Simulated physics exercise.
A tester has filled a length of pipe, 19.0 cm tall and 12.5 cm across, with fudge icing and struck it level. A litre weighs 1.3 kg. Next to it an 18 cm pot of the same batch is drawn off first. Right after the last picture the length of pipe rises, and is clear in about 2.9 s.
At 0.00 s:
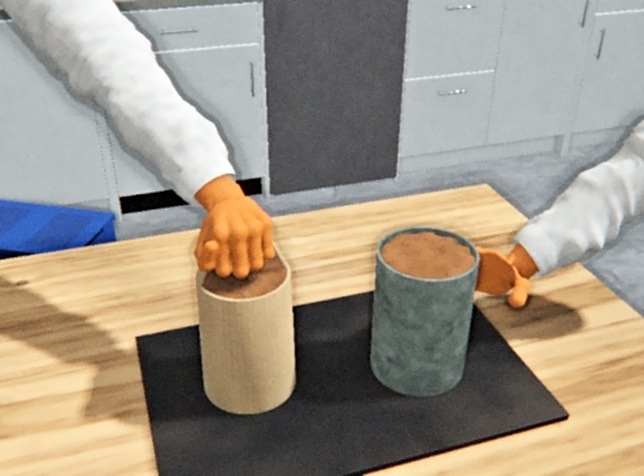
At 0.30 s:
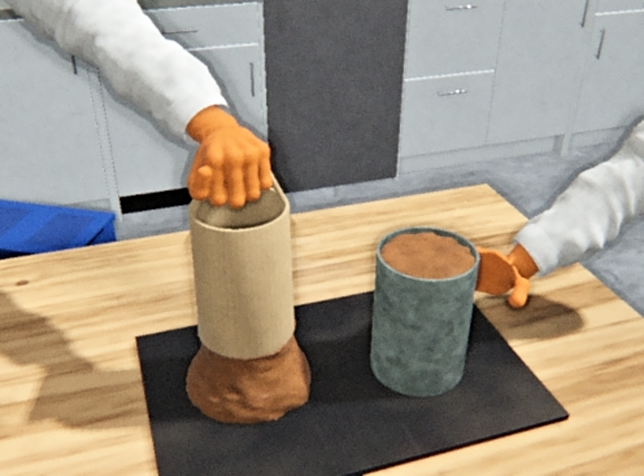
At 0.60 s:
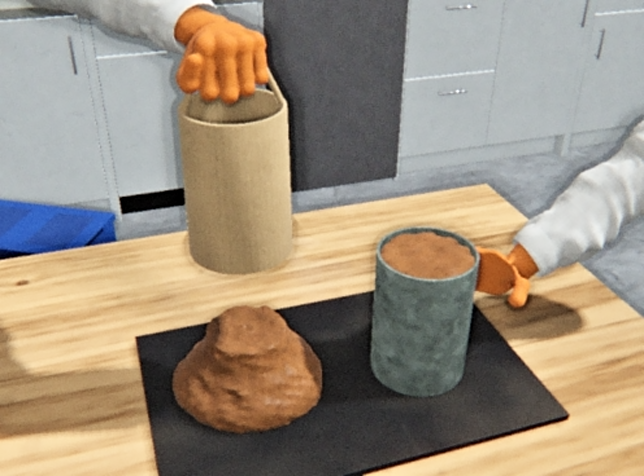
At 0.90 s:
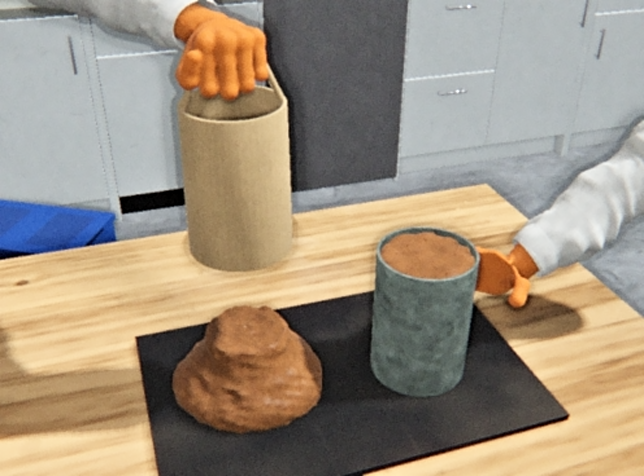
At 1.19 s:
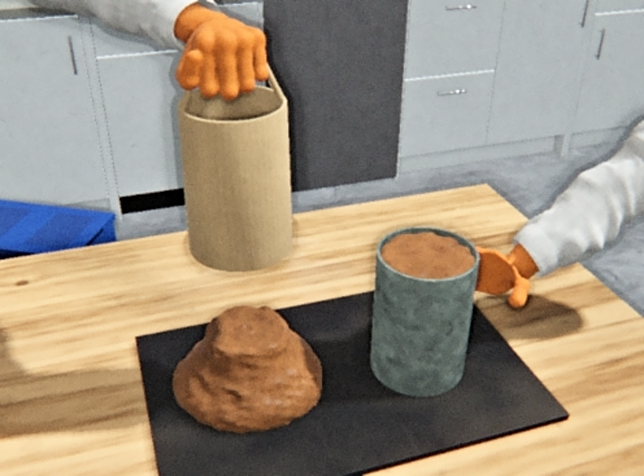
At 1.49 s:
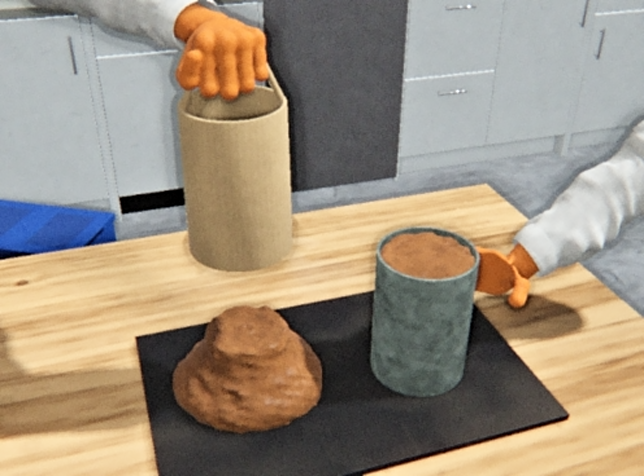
Orange-gloved hand lifting a tan cylinder off brown paste, which slumps into a mound beside a filled green cylinder standing still.
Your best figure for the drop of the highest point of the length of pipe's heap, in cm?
Expect roughly 8 cm.
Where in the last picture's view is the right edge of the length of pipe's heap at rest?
Near (496, 377).
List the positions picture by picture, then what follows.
In the first picture, middle of the pot's mouth at (243, 275), still down; middle of the length of pipe's top at (427, 254), not yet moved.
In the second picture, middle of the pot's mouth at (239, 208), raised 9.7 cm; middle of the length of pipe's top at (427, 254), not yet moved.
In the third picture, middle of the pot's mouth at (233, 108), raised 22 cm; what the pot left 9.6 cm high and 20 cm wide, top at (247, 330); middle of the length of pipe's top at (427, 254), not yet moved.
In the fourth picture, middle of the pot's mouth at (232, 105), raised 23 cm; what the pot left 9.6 cm high and 20 cm wide, top at (247, 330); middle of the length of pipe's top at (427, 254), not yet moved.
In the fifth picture, middle of the pot's mouth at (232, 105), raised 23 cm; what the pot left 9.6 cm high and 20 cm wide, top at (247, 330); middle of the length of pipe's top at (427, 254), not yet moved.
In the sixth picture, middle of the pot's mouth at (232, 105), raised 23 cm; what the pot left 9.6 cm high and 20 cm wide, top at (247, 330); middle of the length of pipe's top at (427, 254), not yet moved.
After 2.2 s, the length of pipe is up 4.3 cm; the fudge icing has come down 2.2 cm to 17 cm and is 17 cm wide.
After 2.9 s, the length of pipe is up 11 cm; the fudge icing has come down 7.4 cm to 12 cm and is 22 cm wide.
After 3.7 s, the length of pipe is up 20 cm; the fudge icing has come down 7.6 cm to 11 cm and is 22 cm wide.
After 4.5 s, the length of pipe is clear; the fudge icing has come down 7.6 cm to 11 cm and is 23 cm wide.
After 5.0 s, at rest, the length of pipe is clear; the fudge icing has come down 7.7 cm to 11 cm and is 23 cm wide.
